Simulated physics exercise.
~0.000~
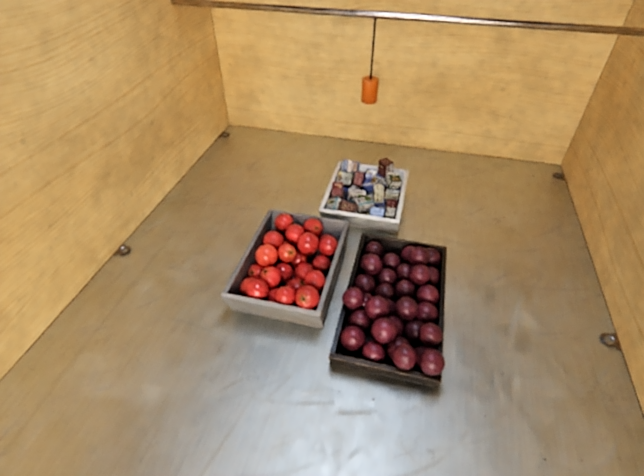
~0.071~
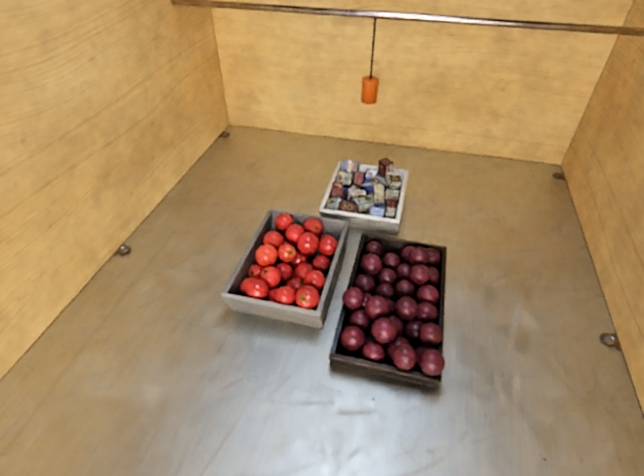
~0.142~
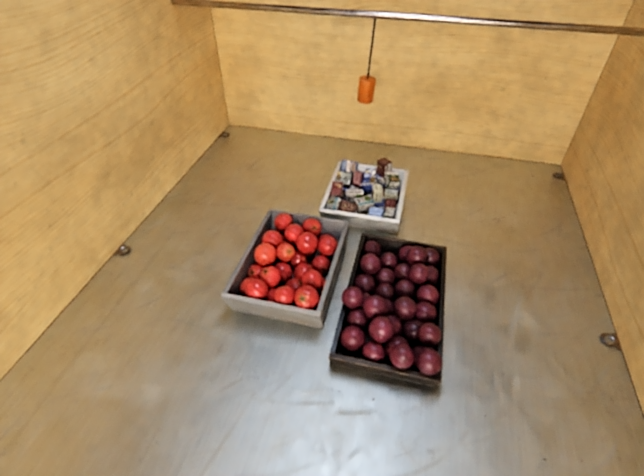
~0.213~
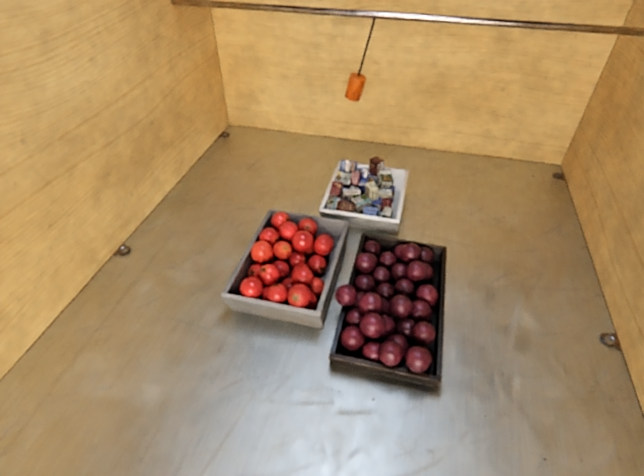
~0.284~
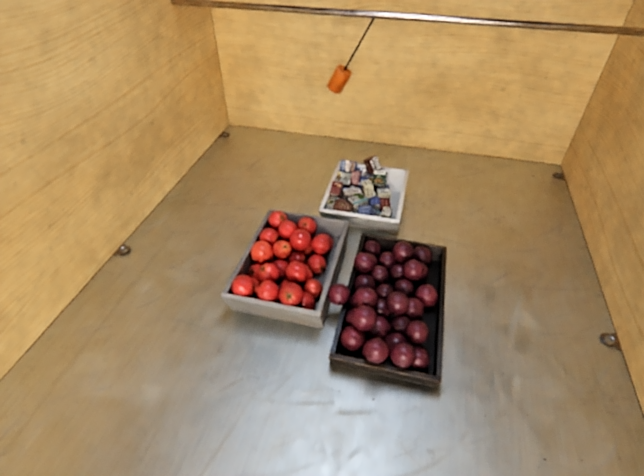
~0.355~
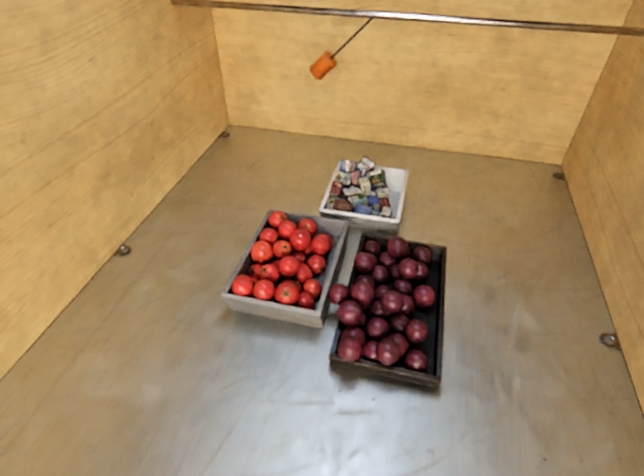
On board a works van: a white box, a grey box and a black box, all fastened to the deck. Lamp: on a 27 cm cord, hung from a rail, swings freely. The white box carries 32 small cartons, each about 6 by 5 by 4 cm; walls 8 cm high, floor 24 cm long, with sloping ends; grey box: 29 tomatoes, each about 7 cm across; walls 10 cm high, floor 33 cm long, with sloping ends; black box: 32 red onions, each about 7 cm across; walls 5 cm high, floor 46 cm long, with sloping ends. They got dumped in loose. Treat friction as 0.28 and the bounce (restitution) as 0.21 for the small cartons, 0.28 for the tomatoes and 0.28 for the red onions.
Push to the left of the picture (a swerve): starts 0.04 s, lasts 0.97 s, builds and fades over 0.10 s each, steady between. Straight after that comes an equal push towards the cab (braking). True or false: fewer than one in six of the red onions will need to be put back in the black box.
False.
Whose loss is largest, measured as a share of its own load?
The black box.
After 0.71 s, the white box has all 32, the grey box has all 29 and the black box is down by 6 of 32.
After 1.16 s, the white box has all 32, the grey box has all 29 and the black box is down by 7 of 32.
After 1.78 s, the white box has all 32, the grey box has all 29 and the black box is down by 9 of 32.
Final count (at 2.58 s), the white box has all 32, the grey box has all 29 and the black box is down by 9 of 32. Asked share, 9 of 32, 28 per cent.
